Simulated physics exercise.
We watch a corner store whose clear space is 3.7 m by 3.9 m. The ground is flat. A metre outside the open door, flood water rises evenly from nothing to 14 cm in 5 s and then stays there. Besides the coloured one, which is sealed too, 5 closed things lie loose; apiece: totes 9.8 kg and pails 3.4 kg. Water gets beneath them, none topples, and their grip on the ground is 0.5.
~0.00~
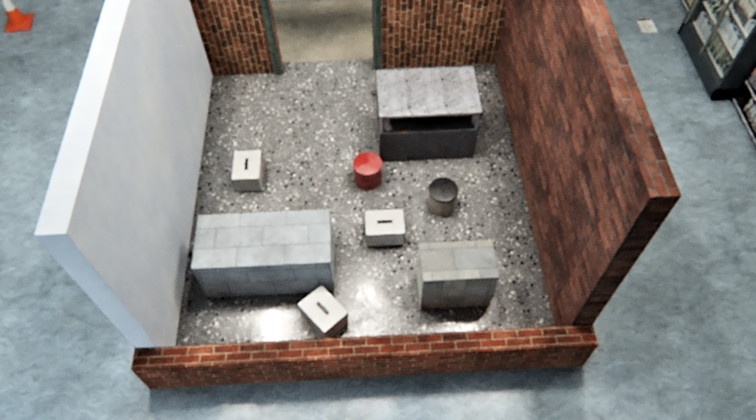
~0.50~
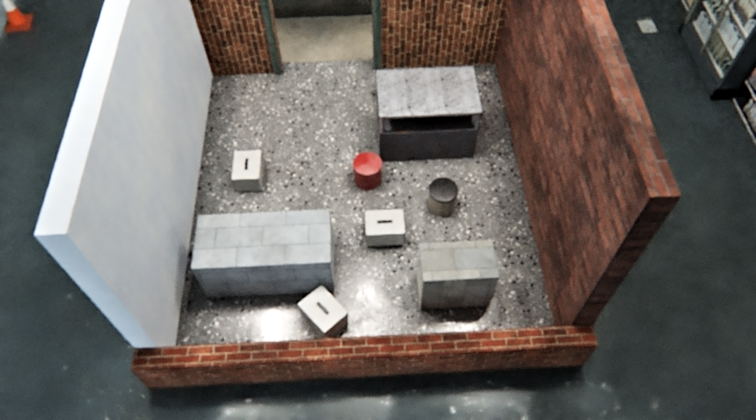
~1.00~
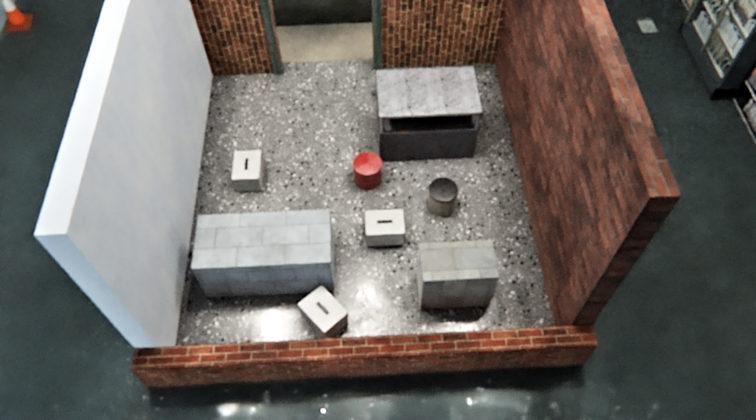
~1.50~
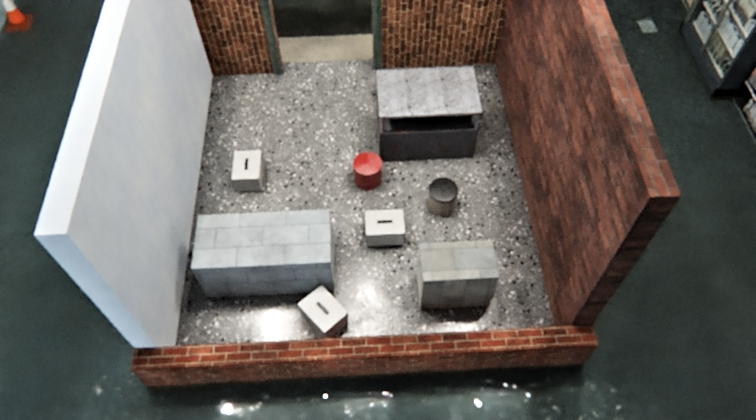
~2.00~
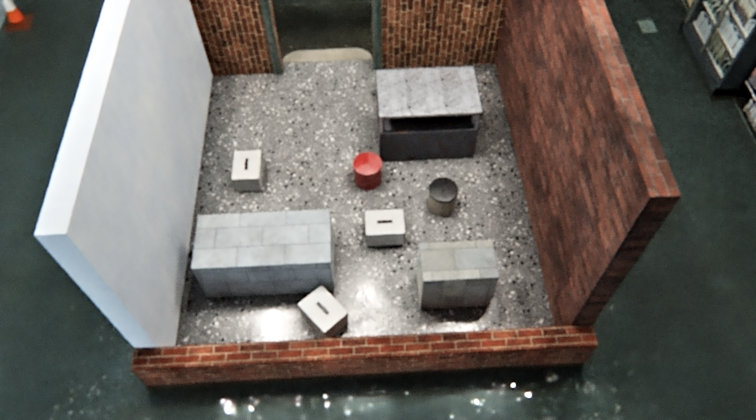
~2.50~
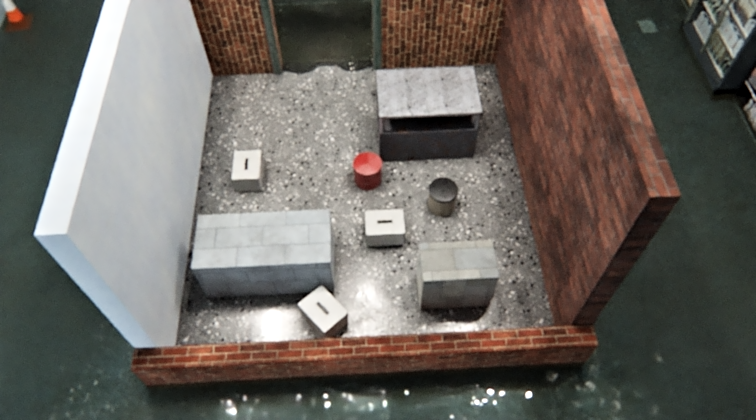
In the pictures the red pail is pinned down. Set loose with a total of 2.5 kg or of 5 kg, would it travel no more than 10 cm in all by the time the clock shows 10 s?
I expect that neither weight holds it.
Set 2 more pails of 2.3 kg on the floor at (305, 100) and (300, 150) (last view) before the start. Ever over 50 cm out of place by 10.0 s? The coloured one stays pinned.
In turn: More, more.
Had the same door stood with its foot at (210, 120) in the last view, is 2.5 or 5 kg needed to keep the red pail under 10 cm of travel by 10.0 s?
Then neither load is enough.
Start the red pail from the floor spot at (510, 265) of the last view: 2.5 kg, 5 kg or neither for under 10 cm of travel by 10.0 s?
Either load holds.
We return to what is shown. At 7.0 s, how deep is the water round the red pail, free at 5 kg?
About 4 cm.
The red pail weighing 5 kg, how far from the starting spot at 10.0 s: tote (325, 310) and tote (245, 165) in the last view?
In that order: 0 cm, 20 cm.
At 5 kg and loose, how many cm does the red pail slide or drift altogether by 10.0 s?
Some 80 cm in all.
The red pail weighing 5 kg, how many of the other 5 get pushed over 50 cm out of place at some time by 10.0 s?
I count 0.
After 3.5 s the red pail would be 0 cm from its start with 2.5 kg and 0 cm from its start with 5 kg; 0 cm of water round it then.
After 4.5 s the red pail would be 0 cm from its start with 2.5 kg and 0 cm from its start with 5 kg; 1 cm of water round it then.
After 7.0 s the red pail would be 45 cm from its start with 2.5 kg and 31 cm from its start with 5 kg; 4 cm of water round it then.
After 10.0 s the red pail would be 91 cm from its start with 2.5 kg and 64 cm from its start with 5 kg; 3 cm of water round it then.
